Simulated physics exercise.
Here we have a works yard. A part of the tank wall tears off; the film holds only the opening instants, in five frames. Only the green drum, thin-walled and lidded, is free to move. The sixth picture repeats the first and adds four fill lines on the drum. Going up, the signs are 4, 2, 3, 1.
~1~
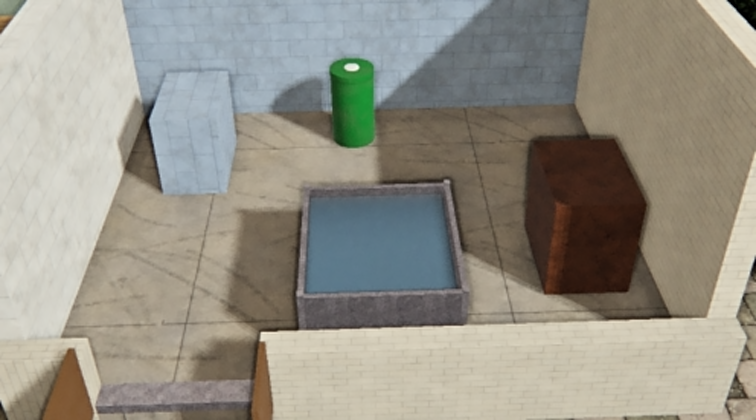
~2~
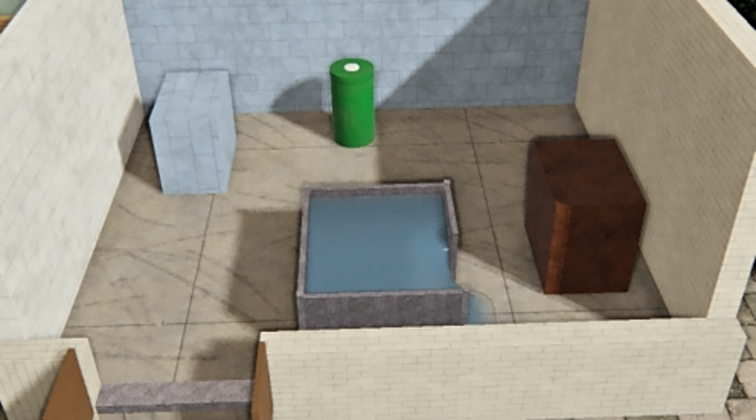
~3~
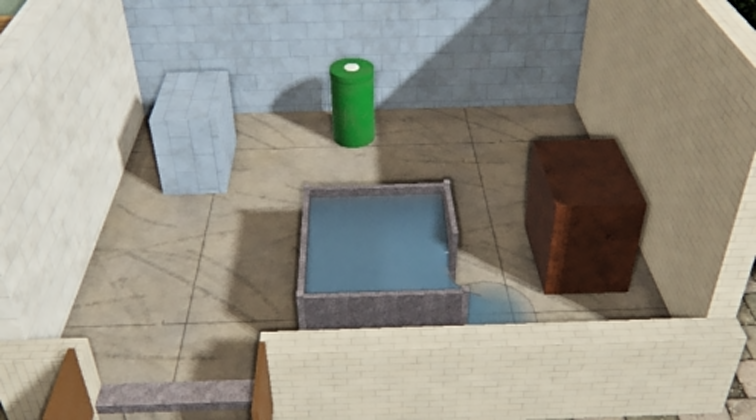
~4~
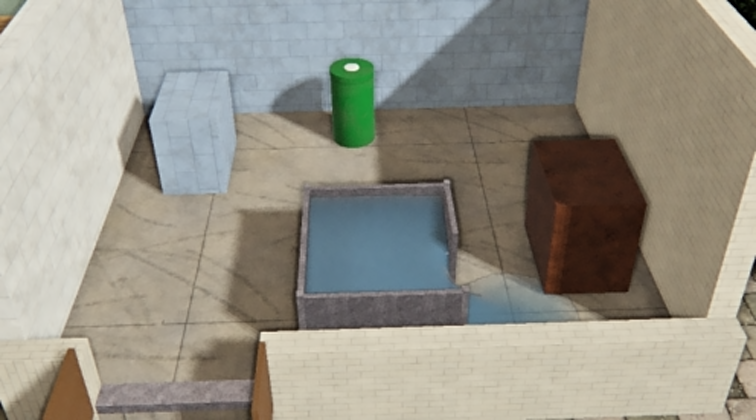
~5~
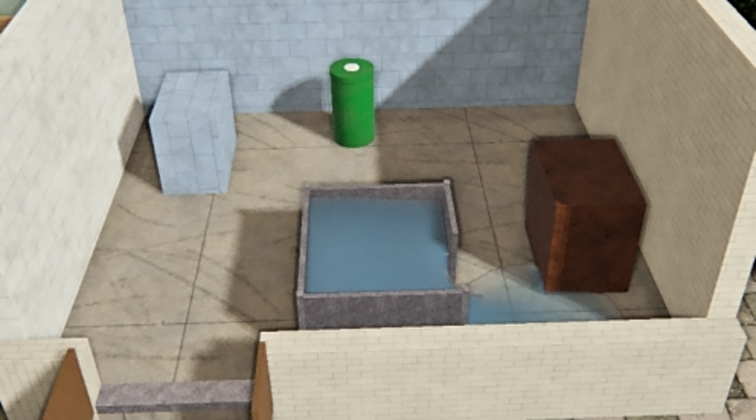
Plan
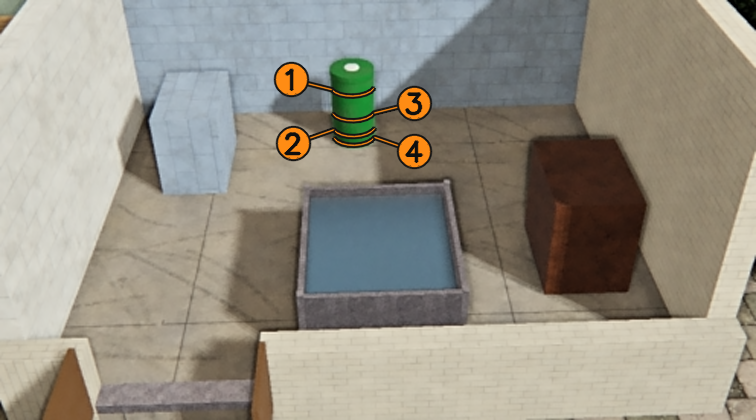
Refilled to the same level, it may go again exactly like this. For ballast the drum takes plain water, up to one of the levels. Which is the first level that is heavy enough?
Level 2.
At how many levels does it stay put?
Three.
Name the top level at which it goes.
4.
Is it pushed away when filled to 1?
No, not at all.
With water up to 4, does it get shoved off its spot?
Yes, it does.
In orange, 1 at (352, 96); 2 at (354, 136); 3 at (353, 120); 4 at (354, 145); from the bottom up 4, 2, 3, 1.
If 1 is chosen, it does not move.
If 2 is chosen, it does not move.
If 3 is chosen, it does not move.
If 4 is chosen, it is pushed about its own width away.
